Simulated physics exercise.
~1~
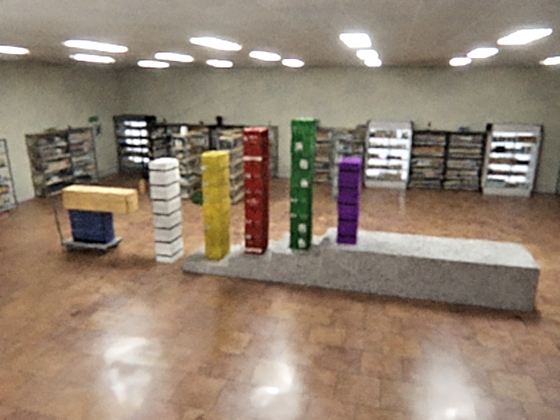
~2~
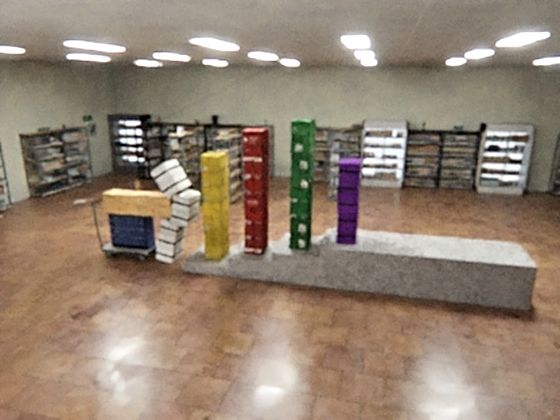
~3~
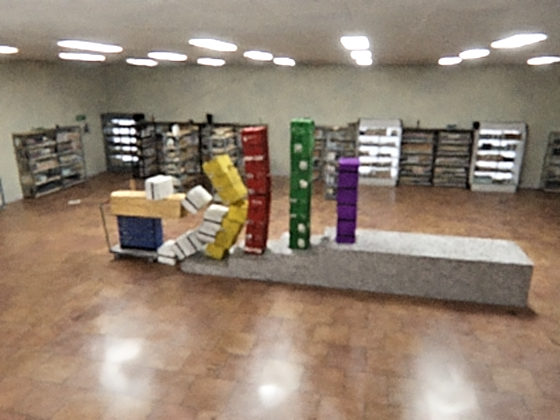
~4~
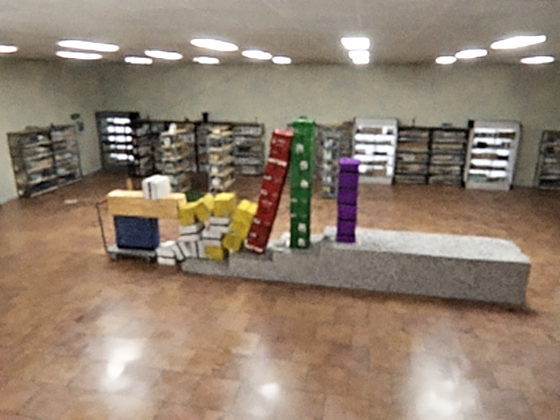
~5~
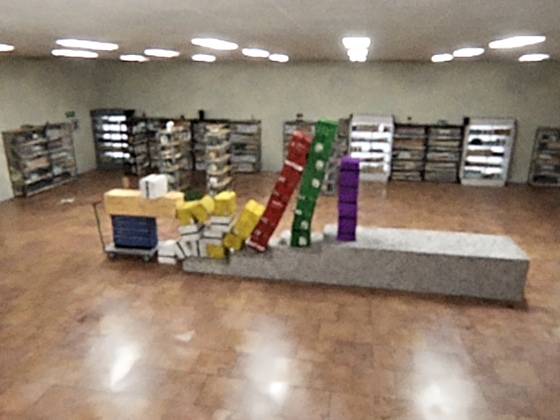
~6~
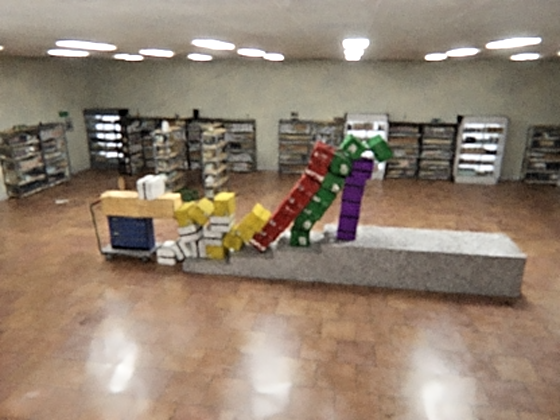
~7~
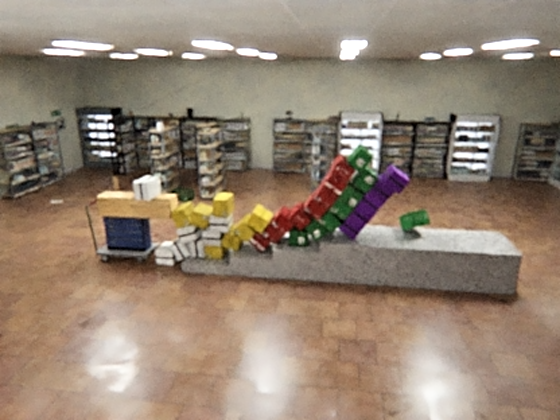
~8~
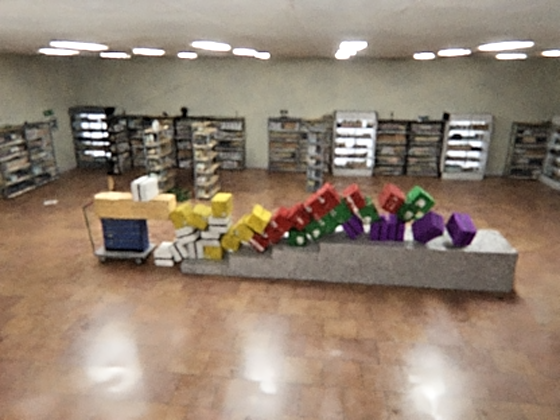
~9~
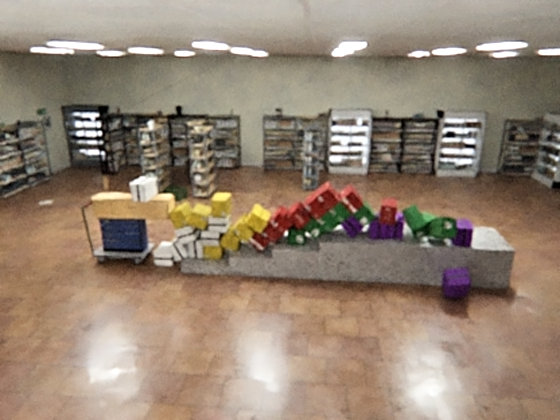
Shop hall with shelving, a loaded trolley toppling a white carton stack, then yellow, red, green and purple columns collapsing rightward into a heap.
